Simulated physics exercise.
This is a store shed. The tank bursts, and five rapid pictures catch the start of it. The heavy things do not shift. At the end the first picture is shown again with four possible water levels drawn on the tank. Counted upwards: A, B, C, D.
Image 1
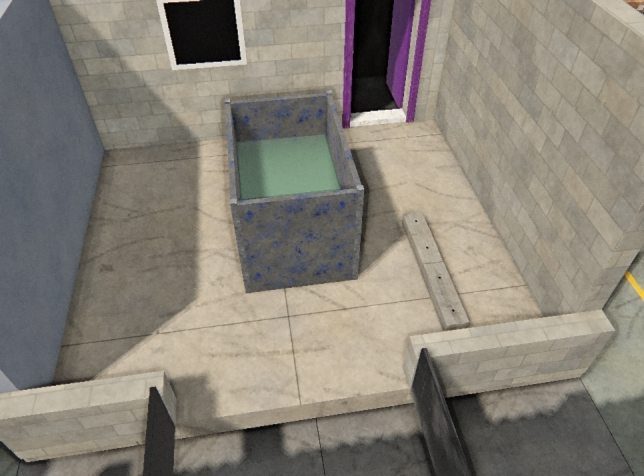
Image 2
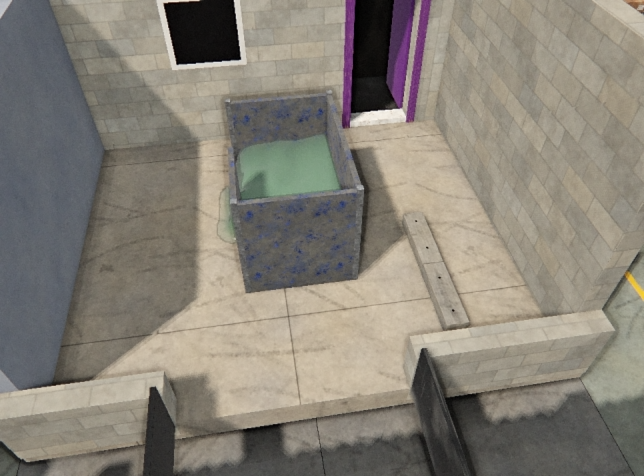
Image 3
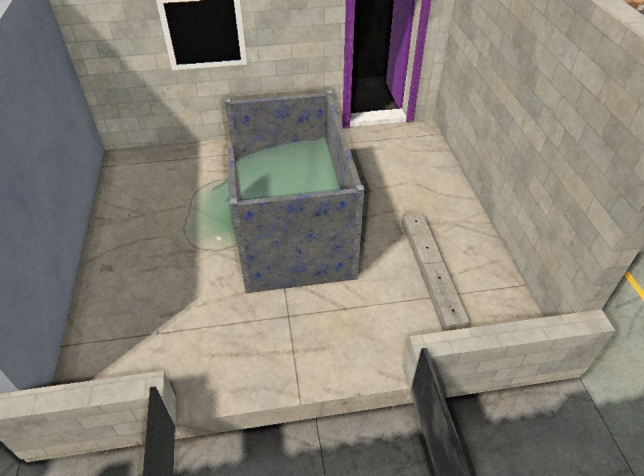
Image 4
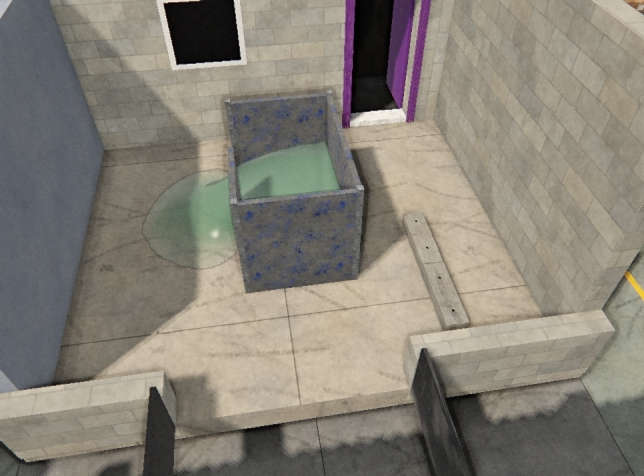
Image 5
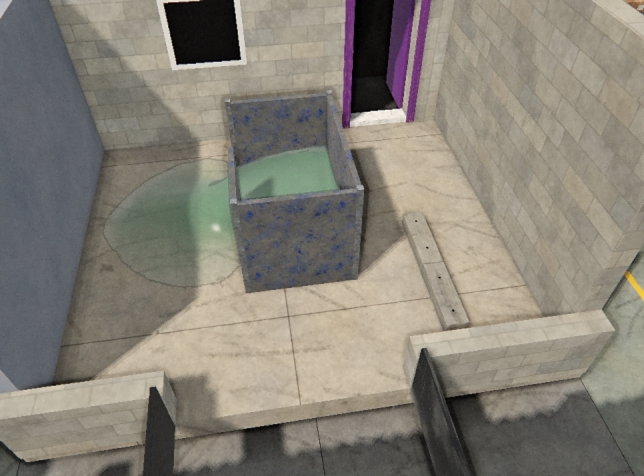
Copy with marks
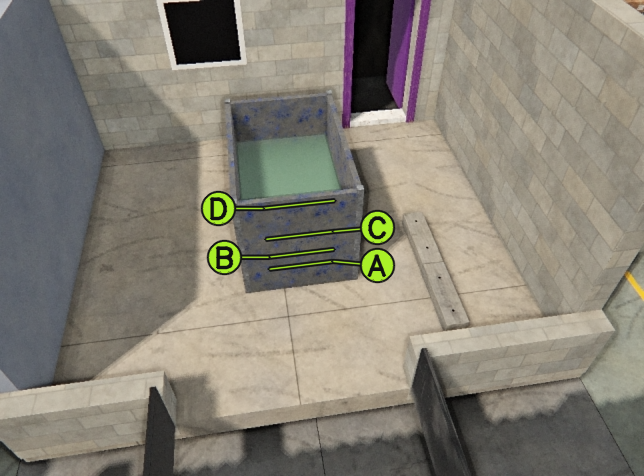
Green water in a blue-speckled stone tank sloped down toward its left side and leaked out there, spreading in a widening rounded puddle across the pale floor toward the grey wall on the left.
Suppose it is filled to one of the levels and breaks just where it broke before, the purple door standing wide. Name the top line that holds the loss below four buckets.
I would pick line C.
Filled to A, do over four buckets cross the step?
No.
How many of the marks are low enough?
Three of them.
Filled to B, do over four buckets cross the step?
No.
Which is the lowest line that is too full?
That is line D.
On the marked copy, A at (301, 265); B at (301, 253); C at (300, 235); D at (298, 204); from the bottom up A, B, C, D.
With A, nothing gets over.
With B, a splash gets over, under a bucket.
With C, a bucket or two gets in.
With D, about 11 bucketfuls get in.
